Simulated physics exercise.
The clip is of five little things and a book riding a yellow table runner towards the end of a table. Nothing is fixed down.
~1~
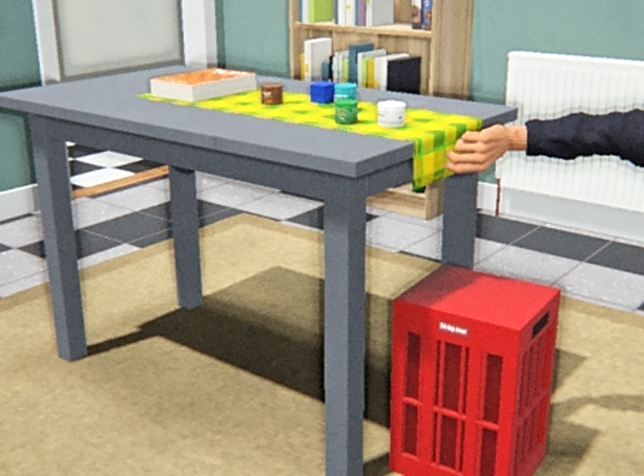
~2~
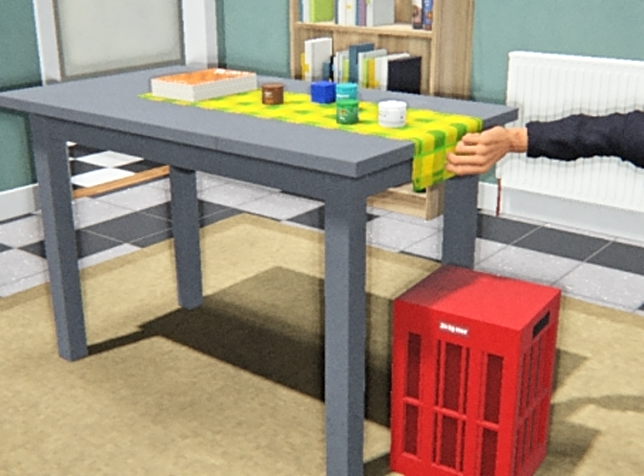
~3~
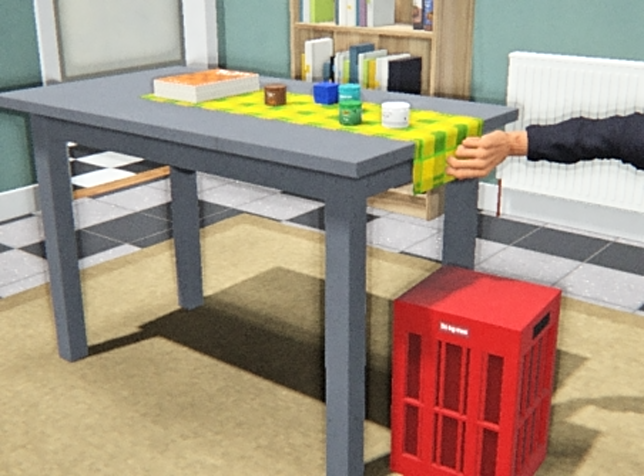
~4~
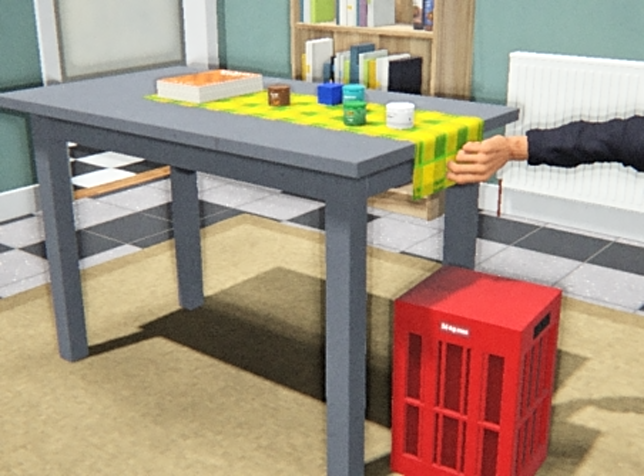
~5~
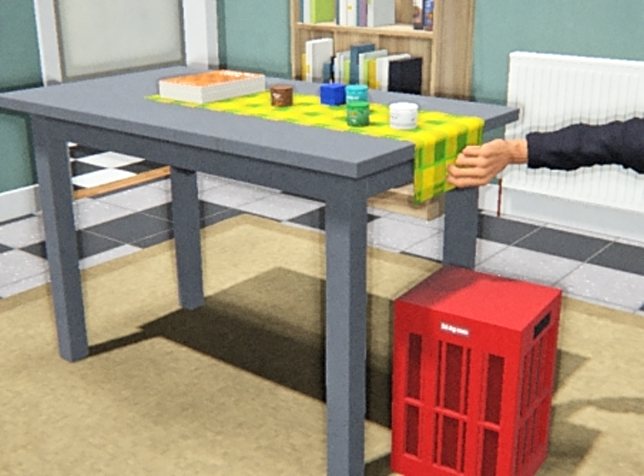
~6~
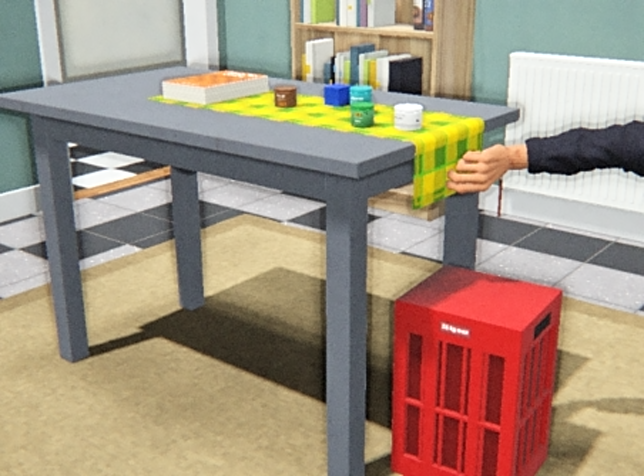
A hand at the right slowly pulled a yellow checked runner along a gray table, and the small pots, blue cube and book on it slid a little to the right with it.
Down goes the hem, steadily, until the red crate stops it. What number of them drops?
The answer is two.
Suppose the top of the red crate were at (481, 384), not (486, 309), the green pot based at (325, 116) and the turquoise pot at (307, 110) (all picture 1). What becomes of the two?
The green pot tumbles off, the turquoise pot falls.
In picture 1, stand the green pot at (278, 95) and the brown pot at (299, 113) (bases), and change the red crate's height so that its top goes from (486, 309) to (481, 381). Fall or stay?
The green pot keeps its place on top; the brown pot drops off.
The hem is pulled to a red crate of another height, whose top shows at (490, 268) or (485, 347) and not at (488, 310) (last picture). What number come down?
It would be 1 and 3.
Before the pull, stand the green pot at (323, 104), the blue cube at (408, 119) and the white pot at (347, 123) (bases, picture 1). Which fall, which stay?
The green pot stays on; the blue cube tumbles off; the white pot drops off.
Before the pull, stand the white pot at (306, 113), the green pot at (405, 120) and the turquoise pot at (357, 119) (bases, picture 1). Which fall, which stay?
The white pot remains up; the green pot tumbles off; the turquoise pot tumbles off.
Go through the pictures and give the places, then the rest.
Hem (413, 191); white pot (392, 104); green pot (347, 101); turquoise pot (346, 85); blue cube (323, 83); brown pot (272, 85); top of the crate (486, 309), in the first picture.
Hem (413, 191); white pot (393, 104), in the second picture.
Hem (413, 195); green pot (351, 102), in the third picture.
Hem (412, 200); turquoise pot (354, 86); top of the crate (487, 309), in the fourth picture.
Hem (414, 205); blue cube (334, 85), in the fifth picture.
Hem (412, 210); white pot (409, 107); green pot (363, 104); turquoise pot (361, 88); blue cube (338, 86); brown pot (285, 88), in the sixth picture.
A little later, hem near (449, 236); all still up.
Next, hem on the crate; white pot and green pot gone.
When it is over, hem on the crate; white pot and green pot gone. Over the edge go two.
